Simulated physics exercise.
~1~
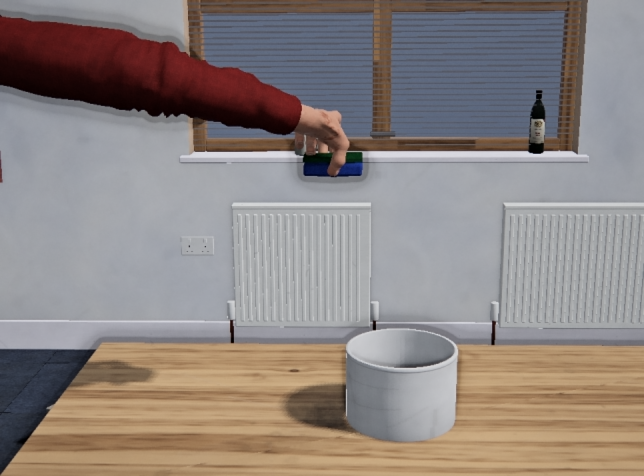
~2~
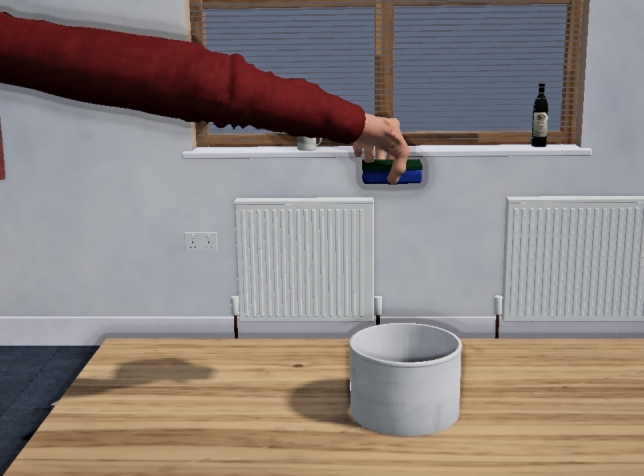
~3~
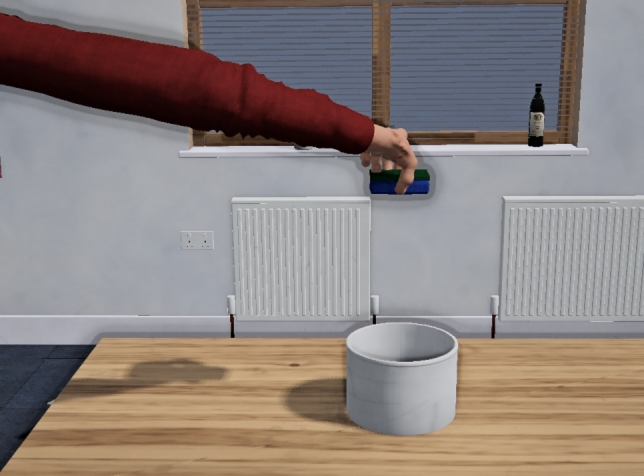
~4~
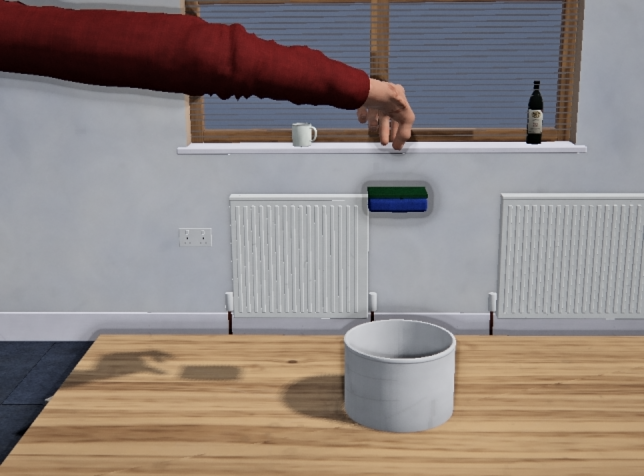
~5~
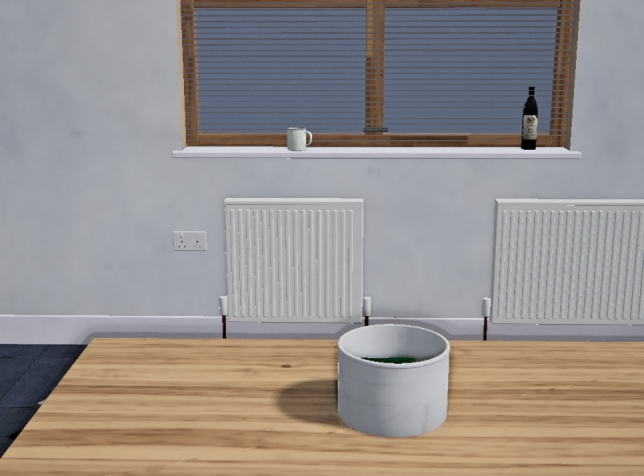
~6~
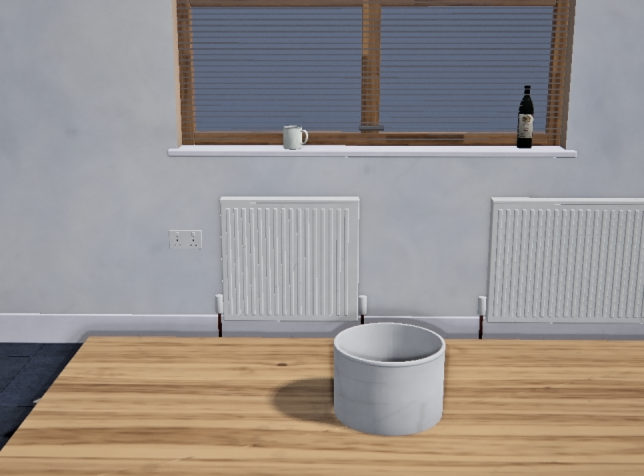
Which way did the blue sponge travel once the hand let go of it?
The blue sponge moved down, dropping into the container on the table.
